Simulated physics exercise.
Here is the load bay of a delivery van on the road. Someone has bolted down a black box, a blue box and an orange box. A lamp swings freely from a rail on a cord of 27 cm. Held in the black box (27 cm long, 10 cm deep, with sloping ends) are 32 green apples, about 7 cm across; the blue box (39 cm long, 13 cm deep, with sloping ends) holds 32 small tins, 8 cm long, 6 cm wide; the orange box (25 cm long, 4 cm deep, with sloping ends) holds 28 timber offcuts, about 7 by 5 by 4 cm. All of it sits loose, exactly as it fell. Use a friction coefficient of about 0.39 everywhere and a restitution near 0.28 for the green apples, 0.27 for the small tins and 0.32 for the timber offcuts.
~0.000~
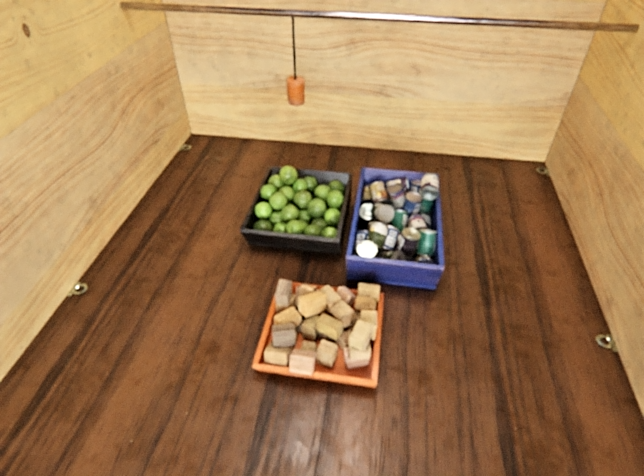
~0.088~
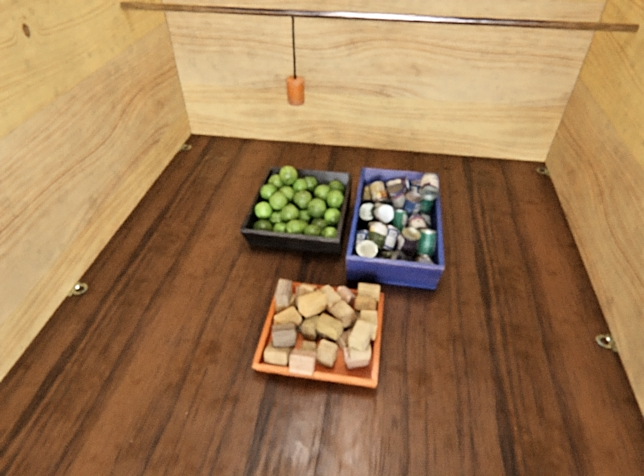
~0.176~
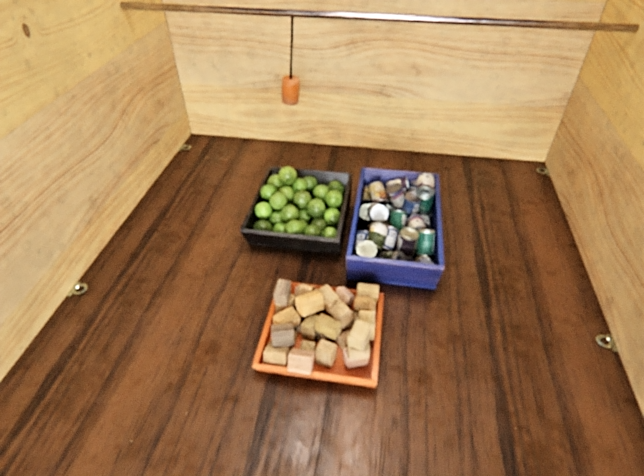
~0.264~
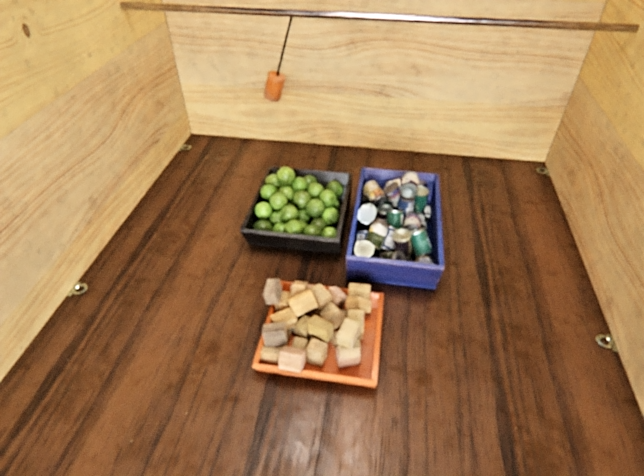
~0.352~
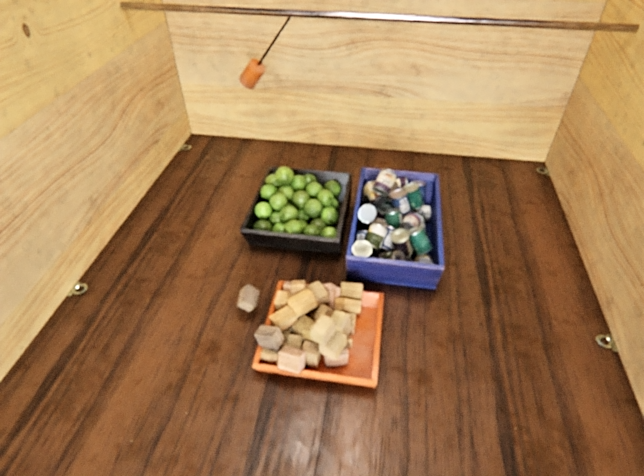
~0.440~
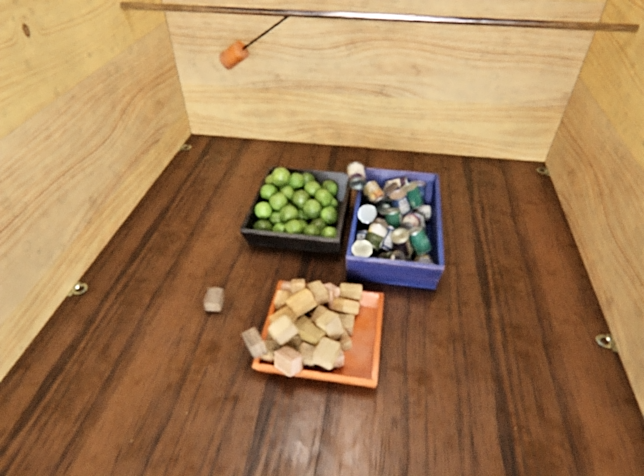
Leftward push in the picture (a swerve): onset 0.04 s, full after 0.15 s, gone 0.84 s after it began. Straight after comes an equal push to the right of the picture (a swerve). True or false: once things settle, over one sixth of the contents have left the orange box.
True.
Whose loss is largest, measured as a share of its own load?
The orange box.
After 0.74 s, 1 of 32 out of the black box, 1 of 32 out of the blue box and 4 of 28 out of the orange box.
After 1.12 s, 1 of 32 out of the black box, 1 of 32 out of the blue box and 5 of 28 out of the orange box.
After 1.64 s, 1 of 32 out of the black box, 1 of 32 out of the blue box and 7 of 28 out of the orange box.
Outcome (at 2.32 s), 1 of 32 out of the black box, 1 of 32 out of the blue box and 9 of 28 out of the orange box. Asked share, 9 of 28, 32 per cent.
